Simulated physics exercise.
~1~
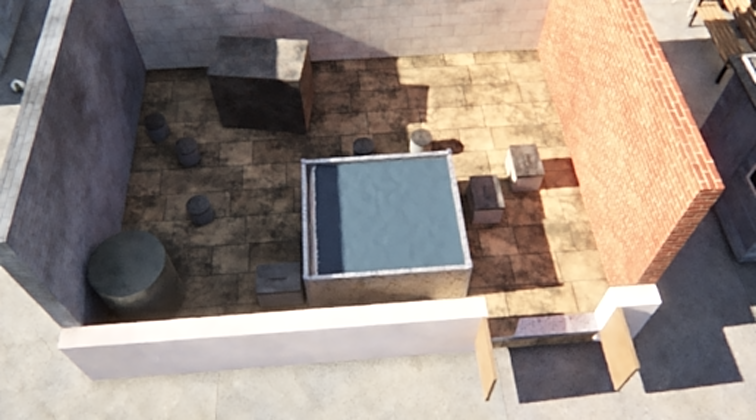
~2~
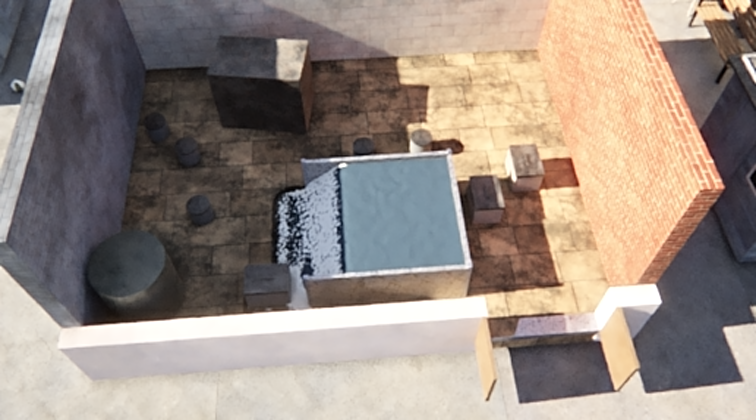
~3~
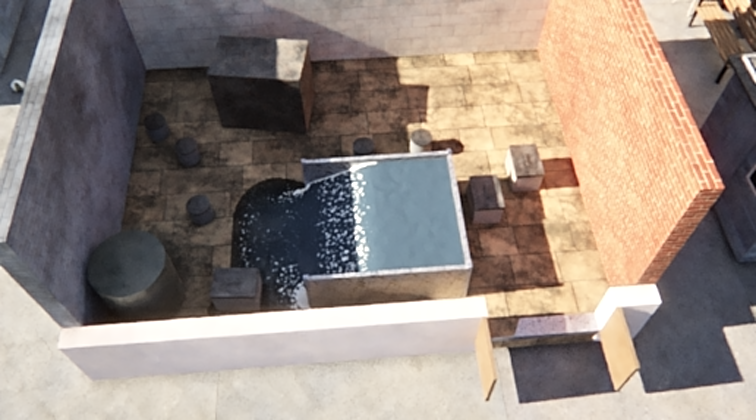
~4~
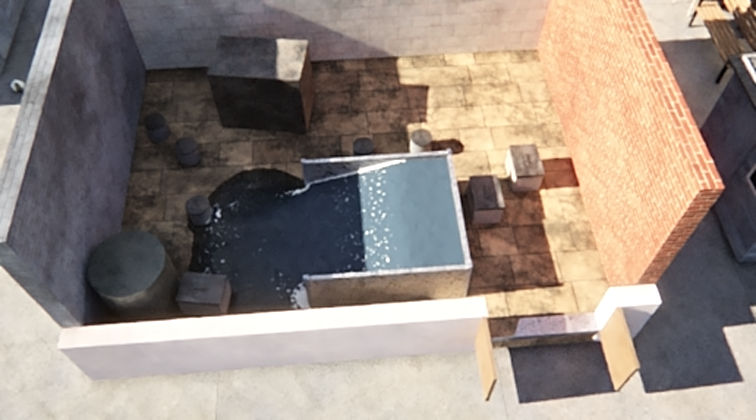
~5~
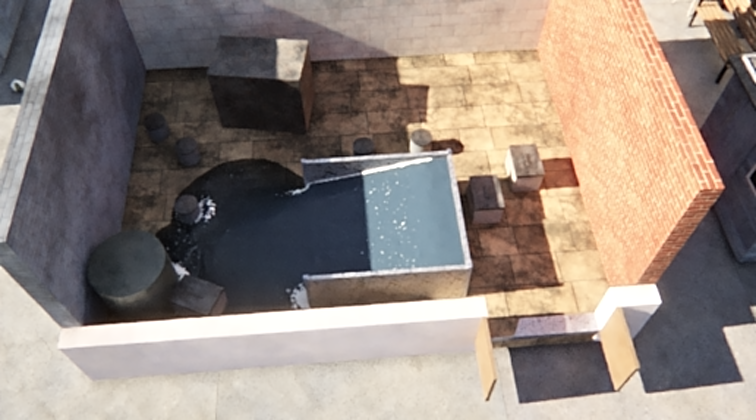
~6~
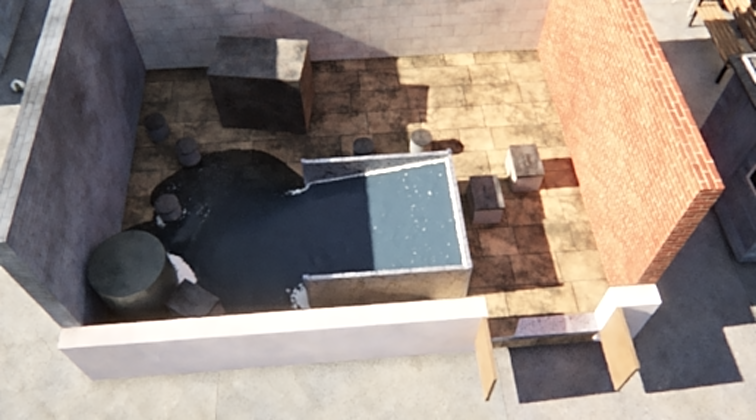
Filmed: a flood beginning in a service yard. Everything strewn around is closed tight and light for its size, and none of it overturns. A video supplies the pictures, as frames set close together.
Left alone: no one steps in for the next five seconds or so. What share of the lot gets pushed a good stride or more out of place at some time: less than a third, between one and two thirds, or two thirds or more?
Between one and two thirds.
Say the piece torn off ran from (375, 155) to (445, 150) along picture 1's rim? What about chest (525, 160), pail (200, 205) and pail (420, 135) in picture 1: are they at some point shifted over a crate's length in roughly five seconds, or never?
In turn: Cleared that distance, stayed short, cleared that distance.
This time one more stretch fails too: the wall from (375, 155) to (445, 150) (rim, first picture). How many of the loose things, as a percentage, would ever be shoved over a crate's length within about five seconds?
Around 60 in a hundred.
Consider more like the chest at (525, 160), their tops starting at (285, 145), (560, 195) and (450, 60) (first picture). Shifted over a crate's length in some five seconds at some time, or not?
First driven off; second falls short; third driven off.
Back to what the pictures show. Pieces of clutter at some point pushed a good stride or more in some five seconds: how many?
That works out to 4.
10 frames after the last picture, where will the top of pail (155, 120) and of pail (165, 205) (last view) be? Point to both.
Near pixel (180, 61) and pixel (185, 118).
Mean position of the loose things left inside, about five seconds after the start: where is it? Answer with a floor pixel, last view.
About (342, 154).
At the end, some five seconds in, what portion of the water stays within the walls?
Roughly 100 percent.
A moment on, 2 of 8 are well off their spots; 2 afloat.
Next, 4 of 8 are well off their spots; 3 afloat.
Later, 3 of 8 are well off their spots; 4 afloat.
In the end, 3 of 8 are well off their spots, and 4 have been at some point; 4 afloat.
